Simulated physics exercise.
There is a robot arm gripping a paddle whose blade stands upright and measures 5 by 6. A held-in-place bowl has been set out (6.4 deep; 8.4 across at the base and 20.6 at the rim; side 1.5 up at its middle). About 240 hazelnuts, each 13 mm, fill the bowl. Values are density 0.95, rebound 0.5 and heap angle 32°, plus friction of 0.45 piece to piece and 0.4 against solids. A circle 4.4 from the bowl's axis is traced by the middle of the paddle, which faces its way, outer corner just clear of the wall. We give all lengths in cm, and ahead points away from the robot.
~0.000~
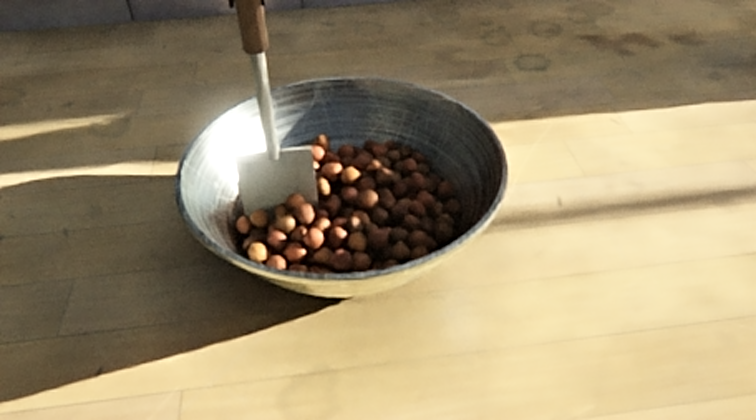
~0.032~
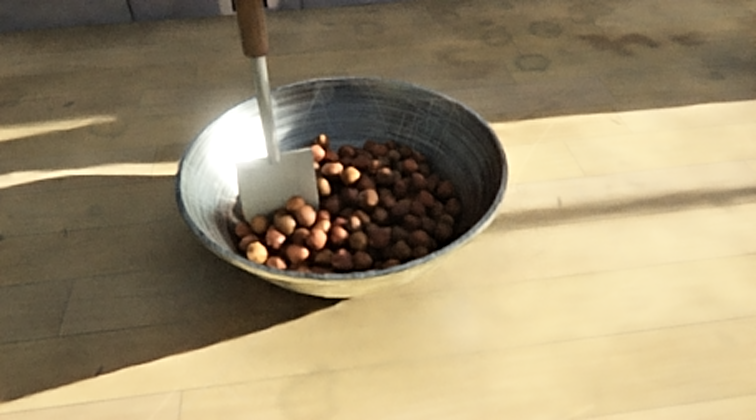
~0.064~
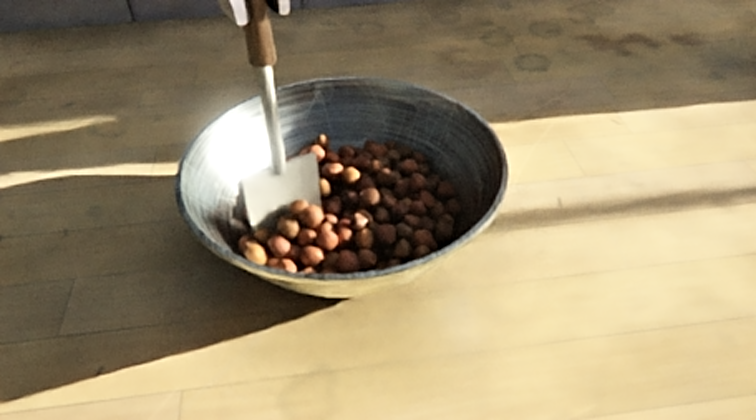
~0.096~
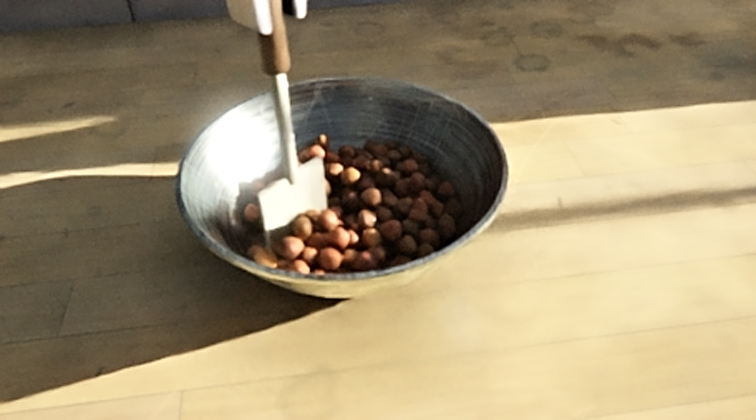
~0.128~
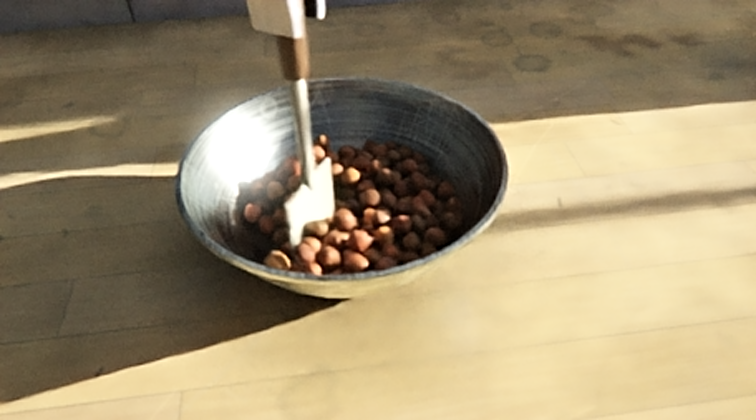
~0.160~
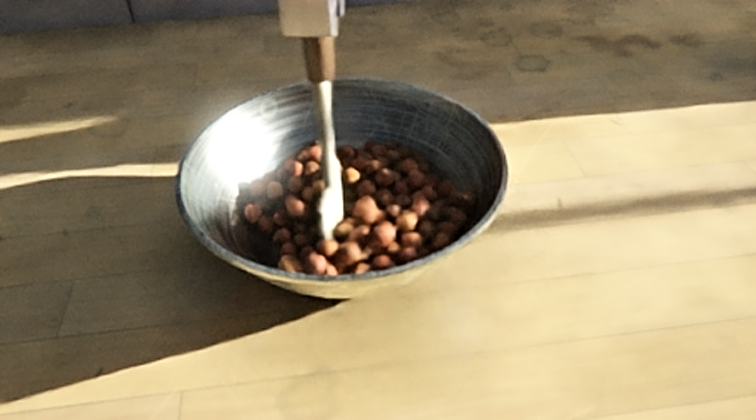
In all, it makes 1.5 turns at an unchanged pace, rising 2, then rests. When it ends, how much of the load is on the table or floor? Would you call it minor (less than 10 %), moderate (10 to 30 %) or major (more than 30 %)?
I would call it minor.
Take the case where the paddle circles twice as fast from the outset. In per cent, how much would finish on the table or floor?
In that case it comes to around 30 percent.
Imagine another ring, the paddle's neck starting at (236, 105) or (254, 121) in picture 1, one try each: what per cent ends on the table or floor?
0 and 5 %.
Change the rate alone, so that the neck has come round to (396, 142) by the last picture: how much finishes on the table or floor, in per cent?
About 30 per cent.
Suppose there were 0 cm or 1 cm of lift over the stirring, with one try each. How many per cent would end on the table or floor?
Some 10 and 5 per cent.
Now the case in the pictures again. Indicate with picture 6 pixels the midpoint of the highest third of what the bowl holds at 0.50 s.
Centre estimate: Approx. (324, 124) px.
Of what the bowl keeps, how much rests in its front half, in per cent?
Estimate: Some 50 %.
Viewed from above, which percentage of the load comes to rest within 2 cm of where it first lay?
Something close to 10 percent, I'd say.
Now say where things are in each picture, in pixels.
In the first frame, the paddle neck at (269, 131), 0° round; upper third of the load around (351, 200), from x 245 to 450, top at y 145; 242 in the bowl.
In the second frame, the paddle neck at (270, 135), 7° round; upper third of the load around (351, 201), from x 245 to 450, top at y 145.
In the third frame, the paddle neck at (276, 145), 24° round; upper third of the load around (347, 208), from x 250 to 455, top at y 145.
In the fourth frame, the paddle neck at (288, 154), 41° round; upper third of the load around (347, 217), from x 250 to 455, top at y 145.
In the fifth frame, the paddle neck at (306, 161), 58° round; upper third of the load around (357, 225), from x 250 to 455, top at y 145.
In the sixth frame, the paddle neck at (328, 163), 76° round; upper third of the load around (373, 225), from x 250 to 465, top at y 145; 242 in the bowl.
After 0.50 s, 257° round, highest piece 8 above the table; 233 in the bowl, 5 on the table or floor, 4 in flight or on the tool.
After 0.83 s, 78° round, highest piece 8 above the table; 227 in the bowl, 14 on the table or floor, 1 in flight or on the tool.
After 1.20 s, 180° round, highest piece 5 above the table; 226 in the bowl, 16 on the table or floor.
After 1.90 s, 180° round, highest piece 5 above the table; 226 in the bowl, 16 on the table or floor.
In the end, 226 in the bowl, 16 on the table or floor. That is 7 % on the table or floor.
